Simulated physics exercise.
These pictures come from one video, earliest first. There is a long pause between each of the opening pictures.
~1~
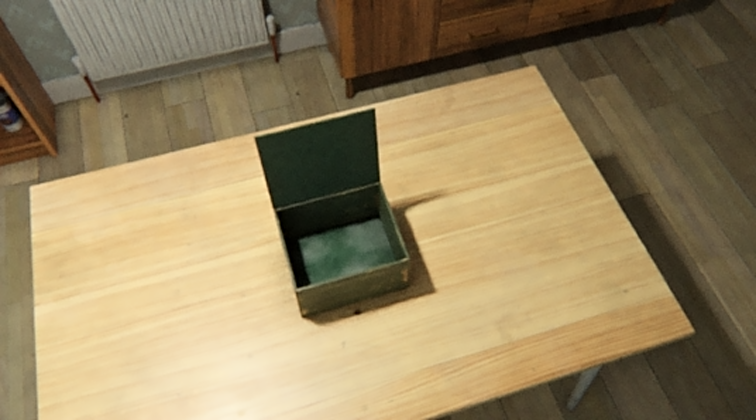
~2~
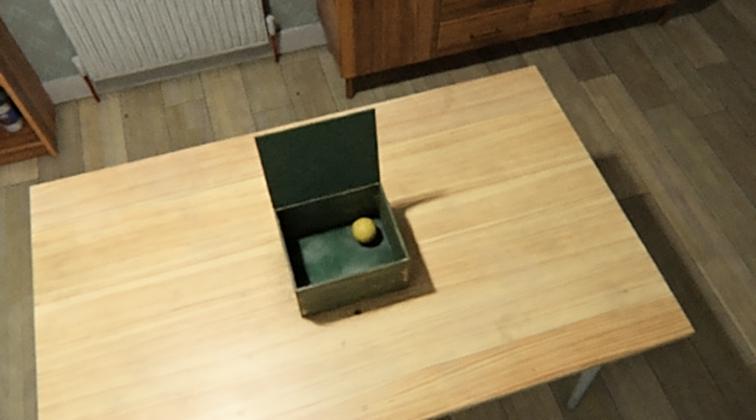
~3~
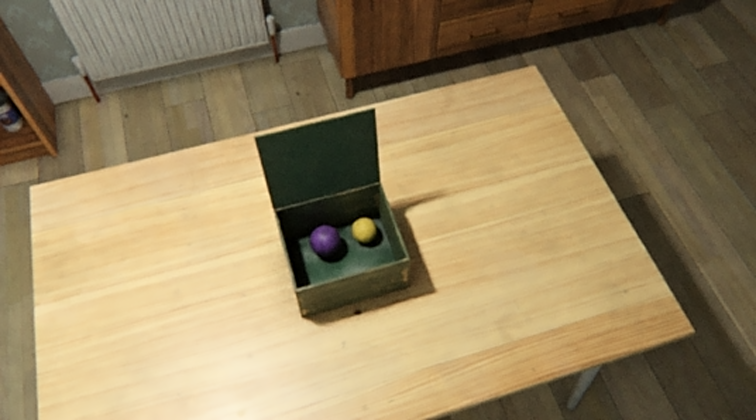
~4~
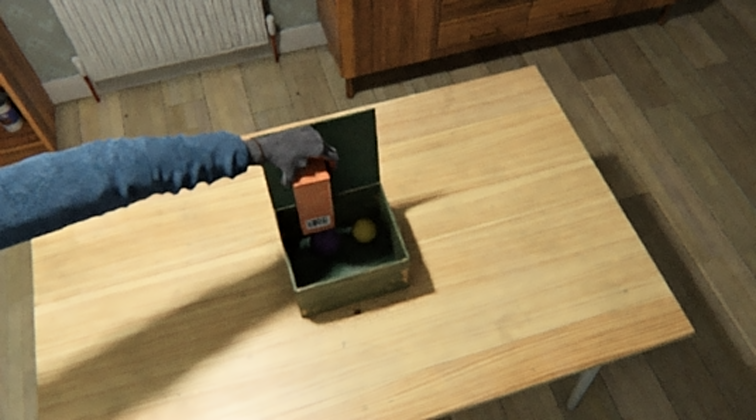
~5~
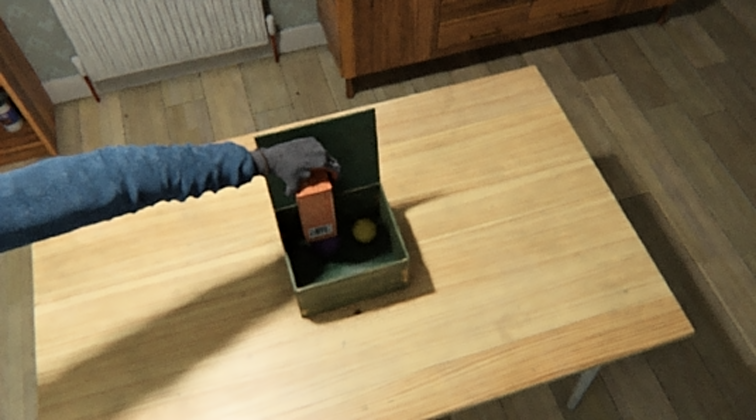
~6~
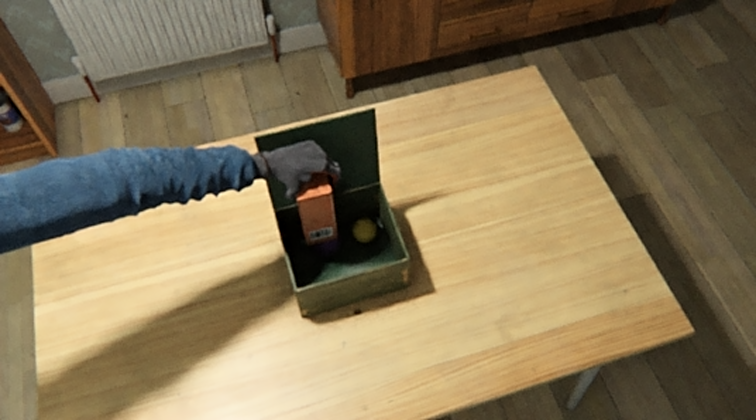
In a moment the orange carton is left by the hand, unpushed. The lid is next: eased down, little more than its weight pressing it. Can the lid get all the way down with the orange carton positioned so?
No, it is kept up.
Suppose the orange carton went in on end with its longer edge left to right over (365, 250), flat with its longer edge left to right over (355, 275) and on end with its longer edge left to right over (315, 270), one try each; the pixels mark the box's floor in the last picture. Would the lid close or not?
In order: The lid fits down, then fits down, then gets blocked.
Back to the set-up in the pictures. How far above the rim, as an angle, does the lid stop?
Roughly 60 degrees above the rim.
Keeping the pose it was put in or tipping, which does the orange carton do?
In the end, the orange carton winds up askew.
Then, 0.60 s after the last picture, orange carton tipped 42° from how it was near (292, 216).
Then, 2.10 s after the last picture, lid 82° above the rim; orange carton tipped 47° from how it was near (293, 219).
Then, 2.80 s after the last picture, lid 65° above the rim; orange carton tipped 58° from how it was near (297, 224); purple ball rolled a little.
At rest, lid 59° above the rim; tipped over in the box, orange carton; the other 2 in place. Seen from the same camera at the end, orange carton near (300, 225).
